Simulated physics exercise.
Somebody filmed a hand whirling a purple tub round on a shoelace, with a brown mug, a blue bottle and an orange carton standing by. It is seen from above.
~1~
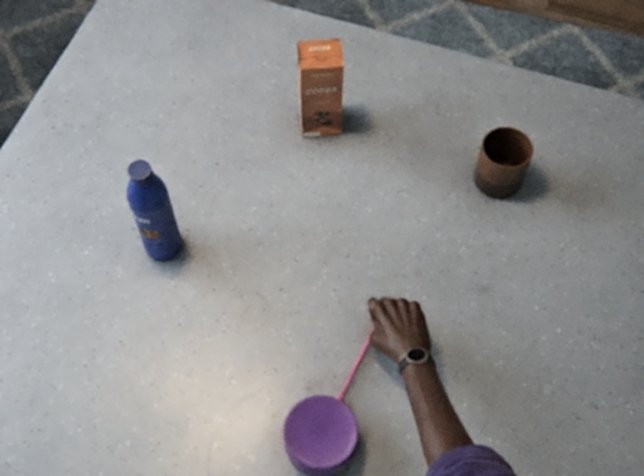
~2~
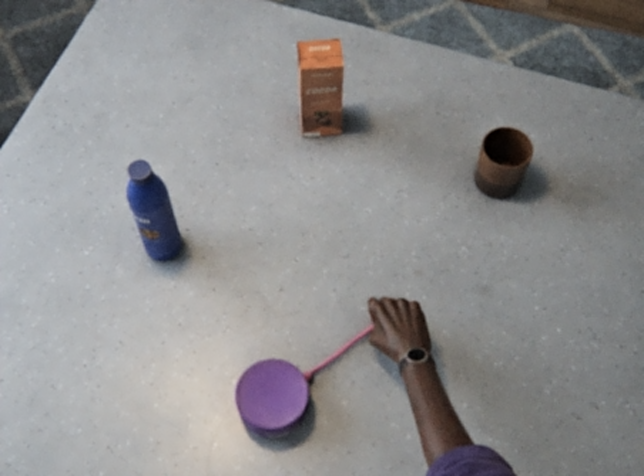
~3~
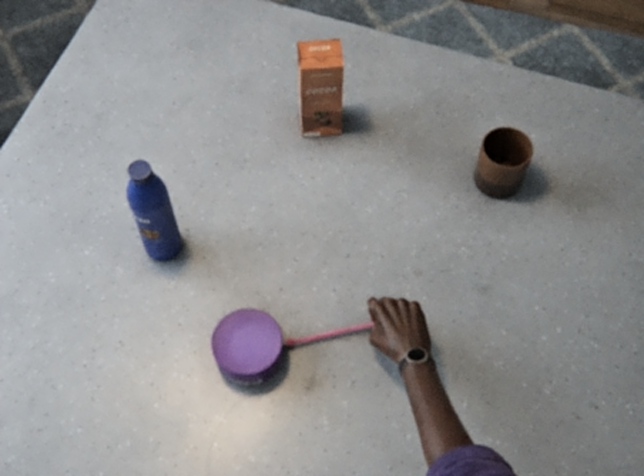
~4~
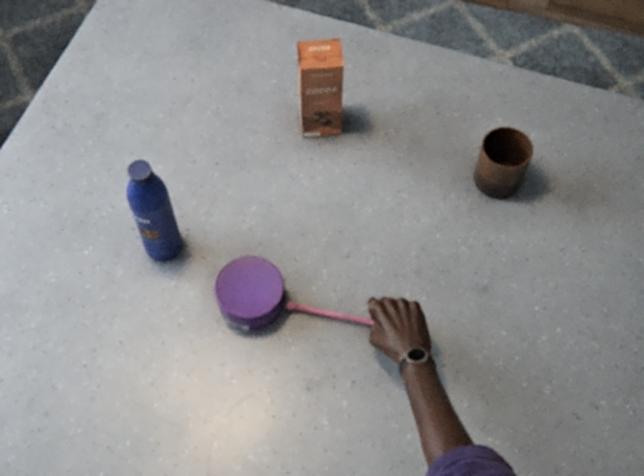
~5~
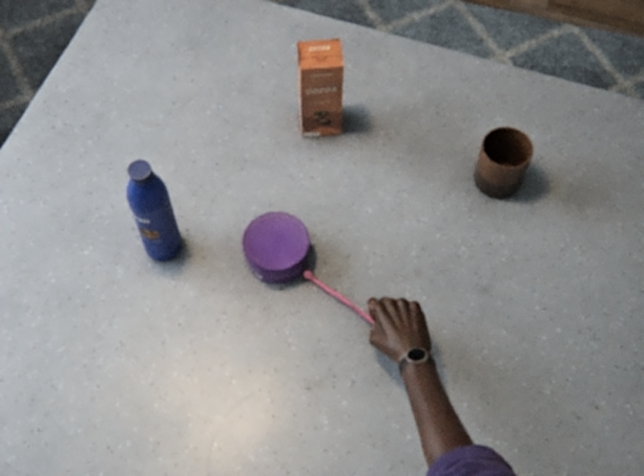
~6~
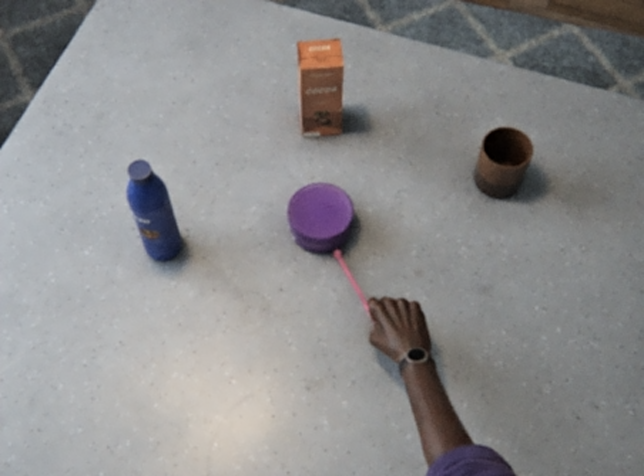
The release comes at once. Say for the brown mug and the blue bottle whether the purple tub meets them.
In the end the brown mug gets hit, the blue bottle escapes it.
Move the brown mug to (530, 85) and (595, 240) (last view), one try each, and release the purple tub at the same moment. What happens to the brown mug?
In the first case it is missed; in the second case it remains clear.
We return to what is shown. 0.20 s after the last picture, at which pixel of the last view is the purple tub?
Near (453, 185).
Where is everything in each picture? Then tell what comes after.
In the first picture, purple tub (321, 431); brown mug (508, 147); blue bottle (139, 169); orange carton (320, 53).
In the second picture, purple tub (272, 393).
In the third picture, purple tub (247, 341).
In the fourth picture, purple tub (249, 286).
In the fifth picture, purple tub (276, 240).
In the sixth picture, purple tub (320, 210); brown mug (508, 147); blue bottle (139, 169); orange carton (320, 53); going round clockwise.
Then, 0.08 s after the last picture, tub near (419, 192).
Then, 0.20 s after the last picture, tub near (453, 184); brown mug pushed aside.
At rest, tub near (453, 184); brown mug pushed aside. The brown mug takes the knock and the blue bottle stays untouched.
